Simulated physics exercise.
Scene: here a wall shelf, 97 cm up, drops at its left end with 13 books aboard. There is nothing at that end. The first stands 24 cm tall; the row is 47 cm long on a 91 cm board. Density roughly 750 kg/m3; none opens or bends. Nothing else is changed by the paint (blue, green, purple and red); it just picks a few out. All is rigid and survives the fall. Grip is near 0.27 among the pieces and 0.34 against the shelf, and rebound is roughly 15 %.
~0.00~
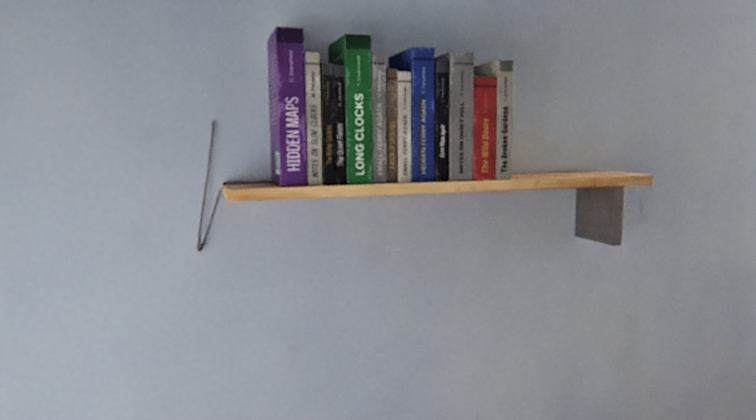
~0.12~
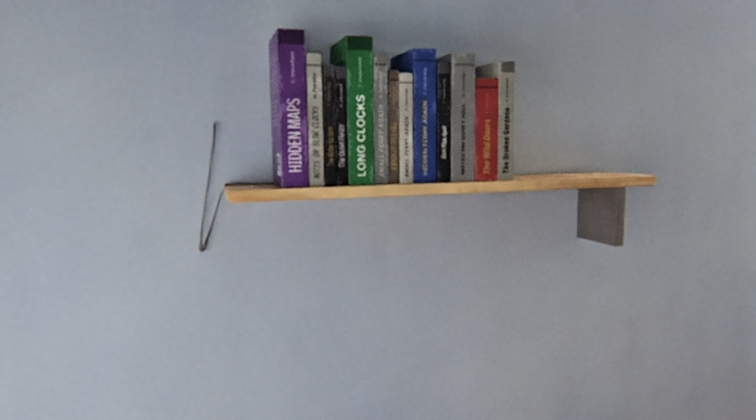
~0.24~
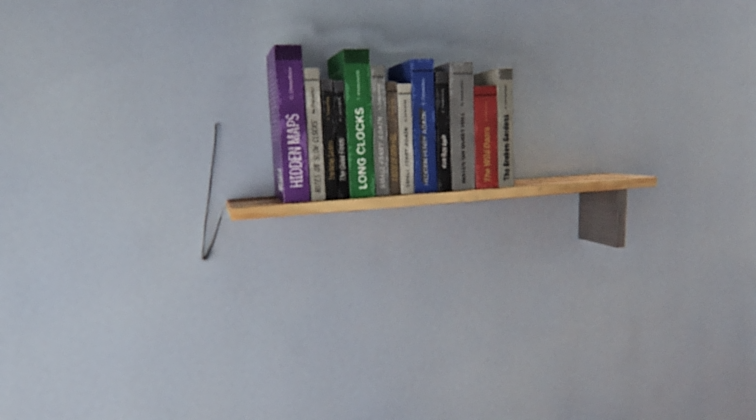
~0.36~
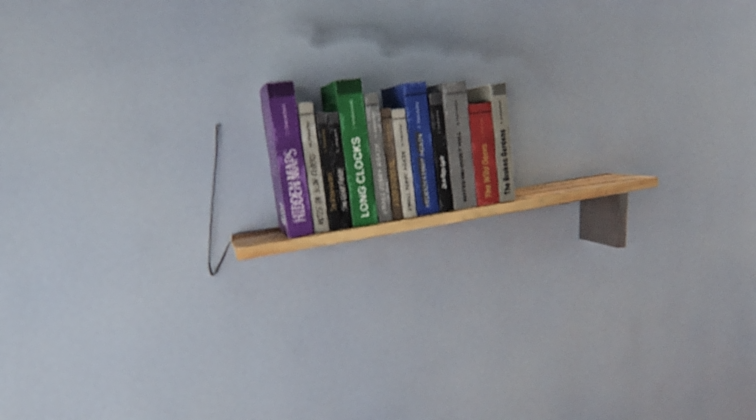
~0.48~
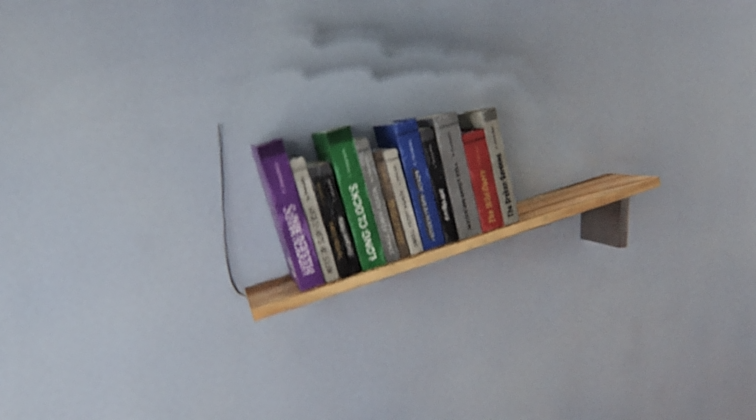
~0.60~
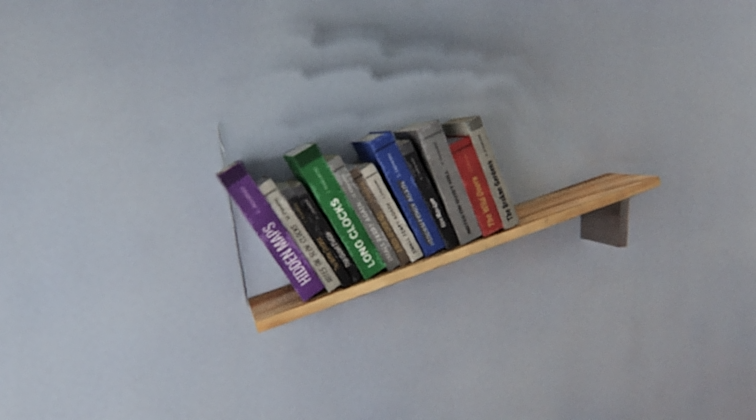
At first, a row of upright books, among them purple, green, blue and red ones, sits on a wooden wall shelf. The shelf's left end then drops, slowly and then further, until the board slopes down to the left, and the books lean leftward, all still on it.
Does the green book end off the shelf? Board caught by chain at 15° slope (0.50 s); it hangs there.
Yes.
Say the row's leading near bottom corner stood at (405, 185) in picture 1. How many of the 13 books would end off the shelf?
My answer would be 5.
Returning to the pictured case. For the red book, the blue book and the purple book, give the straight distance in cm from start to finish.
Approx. shifts in cm - red: 10; blue: 30; purple: 130.
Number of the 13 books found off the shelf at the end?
5.
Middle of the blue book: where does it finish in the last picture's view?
I'd say its middle settles close to (331, 239).
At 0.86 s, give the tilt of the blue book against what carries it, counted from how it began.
Roughly 50°.
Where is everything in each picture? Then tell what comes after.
In the first frame (places mark the middle of the side facing us; leans and shifts are taken against what carries them), shelf's free end (244, 195) slope 0°; green book (359, 110); purple book (292, 108); blue book (424, 116); nothing disturbed.
In the second frame, shelf's free end (246, 197) slope 0°; green book (360, 112).
In the third frame, shelf's free end (248, 213) slope 2°; green book (360, 124).
In the fourth frame, shelf's free end (254, 252) slope 6°; green book (357, 154).
In the fifth frame, shelf's free end (269, 311) slope 14°; green book (357, 200).
In the sixth frame, shelf's free end (273, 322) slope 15°; green book (341, 213) leaning 14°; purple book (273, 234) leaning 16°; blue book (409, 196) leaning 11°; steepest lean 16°, the book at (318, 238); 13 disturbed, none off the shelf.
After 0.86 s, none of the 13 books off the shelf, 13 disturbed; green book leaning 53°; purple book on its side.
After 1.20 s, 4 of the 13 books off the shelf; green book on its side; purple book upside down.
By the end (1.7 s), 5 of the 13 books off the shelf; green book leaning 39°, 69 cm lower; purple book on its side; blue book on its side.
